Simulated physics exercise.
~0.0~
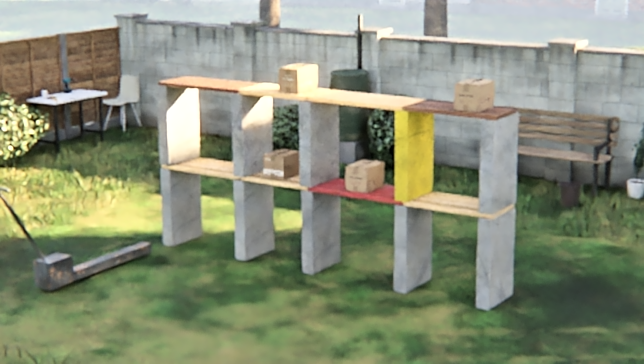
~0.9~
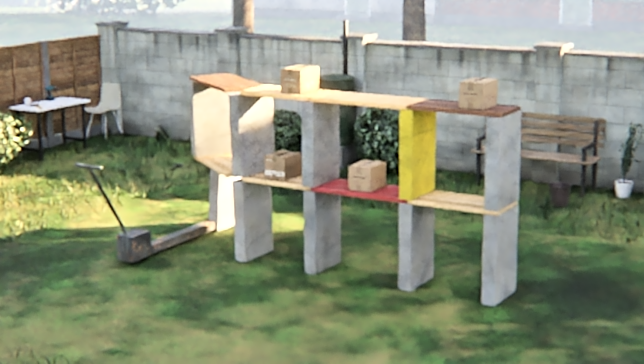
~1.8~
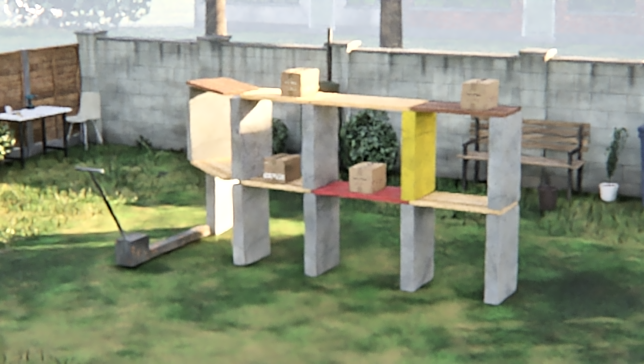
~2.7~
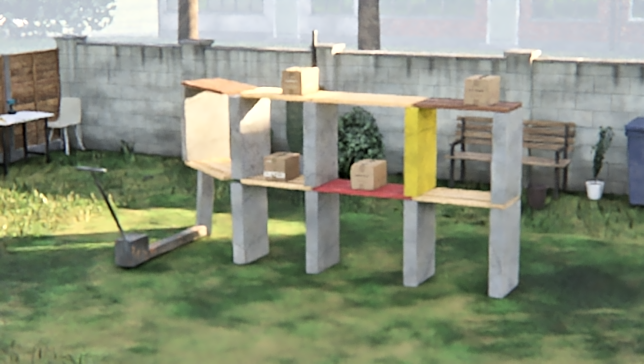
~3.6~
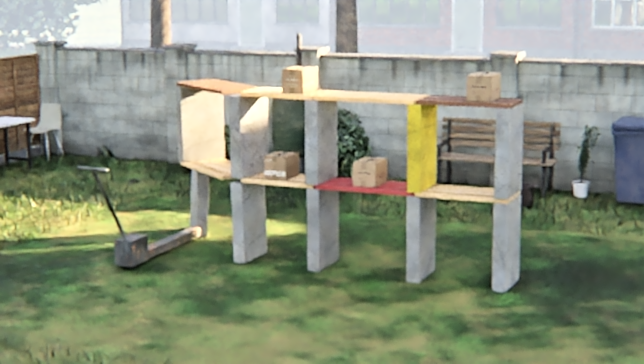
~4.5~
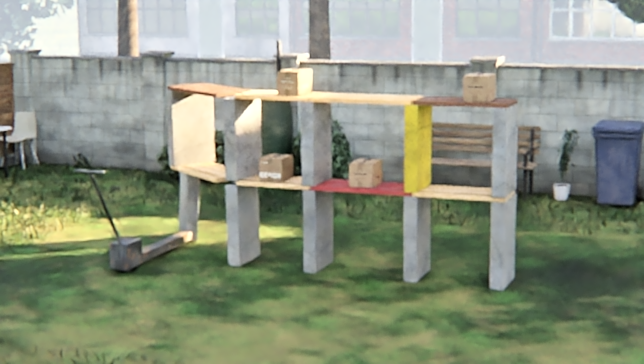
At first, a two-tier row of pale grey uprights and boards stands on a lawn by a block wall, holding a few cartons, a red board and a yellow upright, while a low jack lies off to the left. The jack then slides right until its long arm reaches the foot of the leftmost upright. That end shifts out of line, its upper panel and boards sitting askew. The jack then stays put as the view drifts slowly sideways, and the leftmost lower upright leans slightly. Nothing falls, and the cartons, red board and yellow upright remain in place.
